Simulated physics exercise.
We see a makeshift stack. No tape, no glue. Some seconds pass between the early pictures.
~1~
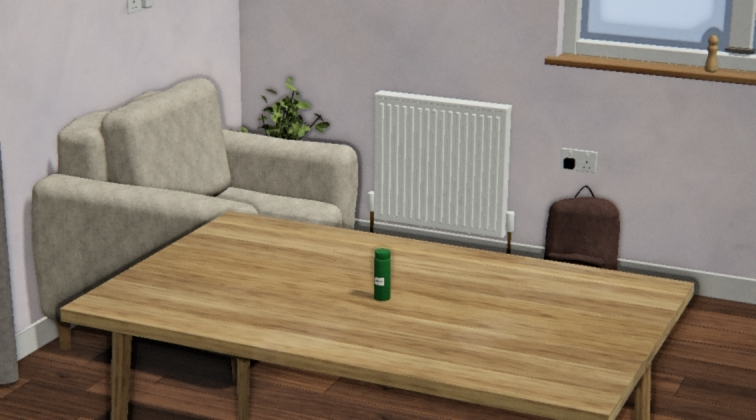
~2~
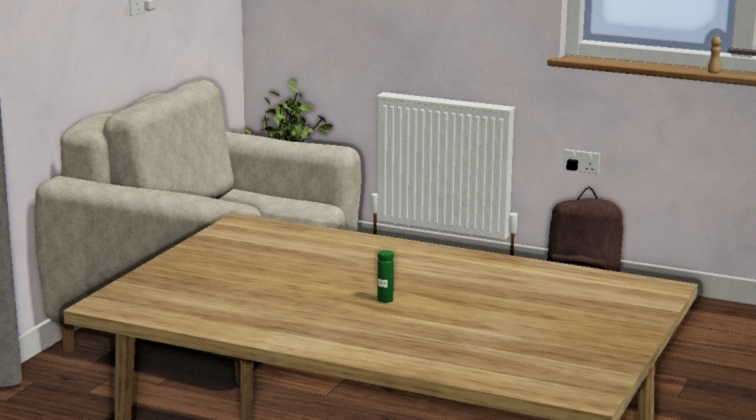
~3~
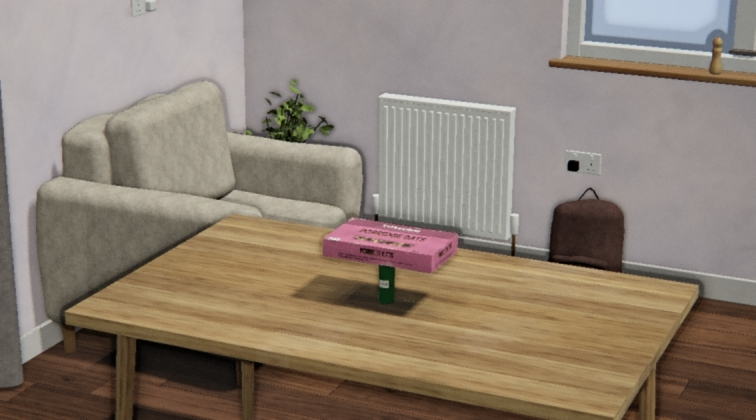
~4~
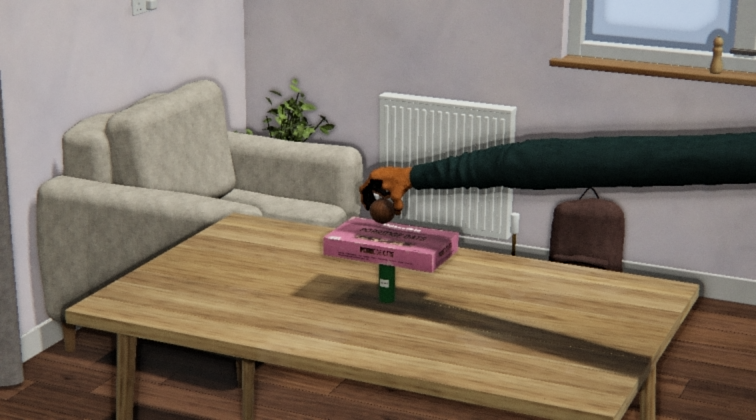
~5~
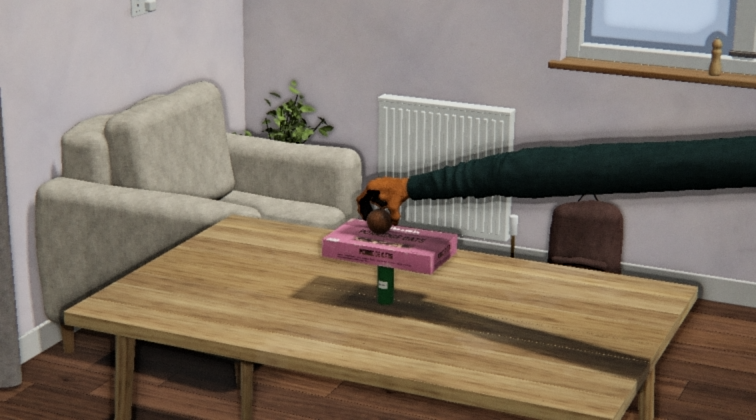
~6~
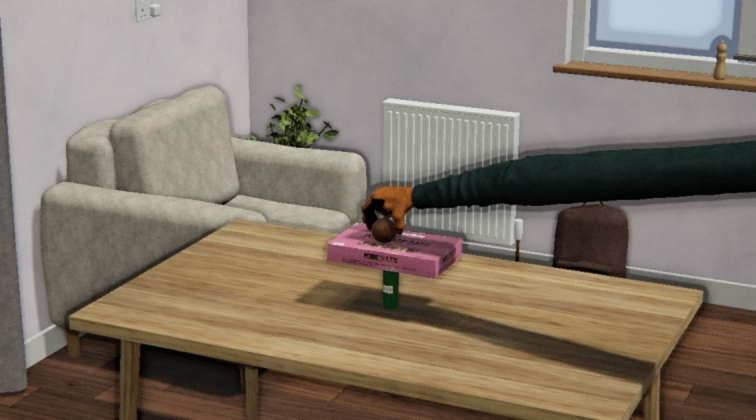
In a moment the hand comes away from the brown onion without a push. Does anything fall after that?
The stack stays up.
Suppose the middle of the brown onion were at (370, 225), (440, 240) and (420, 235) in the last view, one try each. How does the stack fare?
In the first case it stays up; in the second case it comes apart; in the third case it loses its balance.
Then, 0.20 s later than the last frame, all is still.
Then, 0.40 s later than the last frame, brown onion resting near (384, 231).
When it is over, all 3 as before. End places, in pixels of the last picture, brown onion near (384, 231). The stack keeps its balance.
